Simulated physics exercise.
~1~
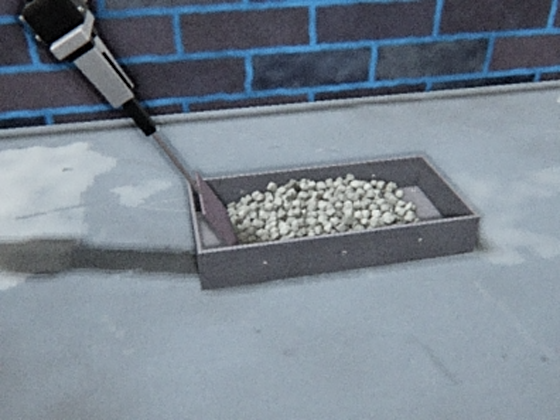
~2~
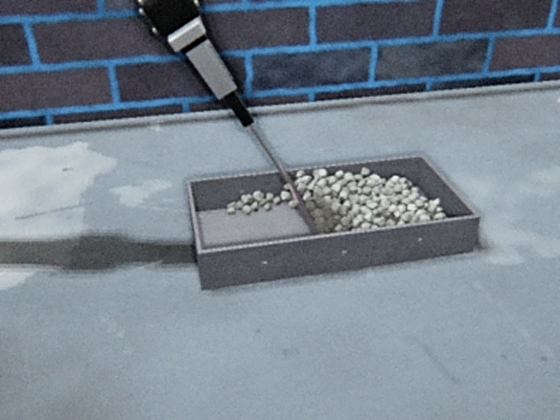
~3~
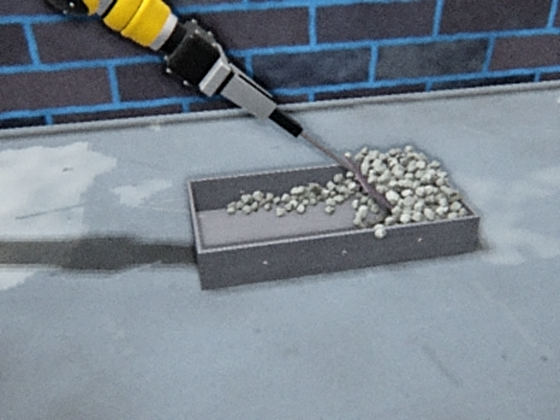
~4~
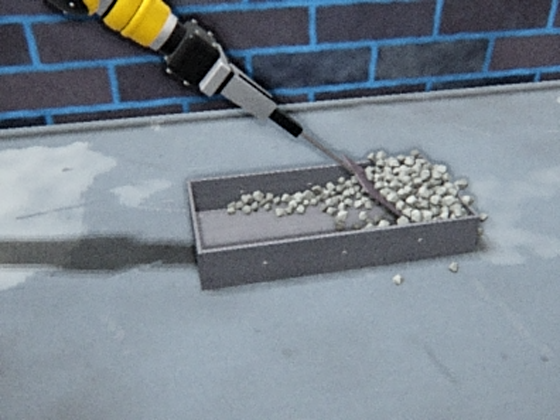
A robotic arm pushes pebbles rightward through a tray with a blade, spilling a few.
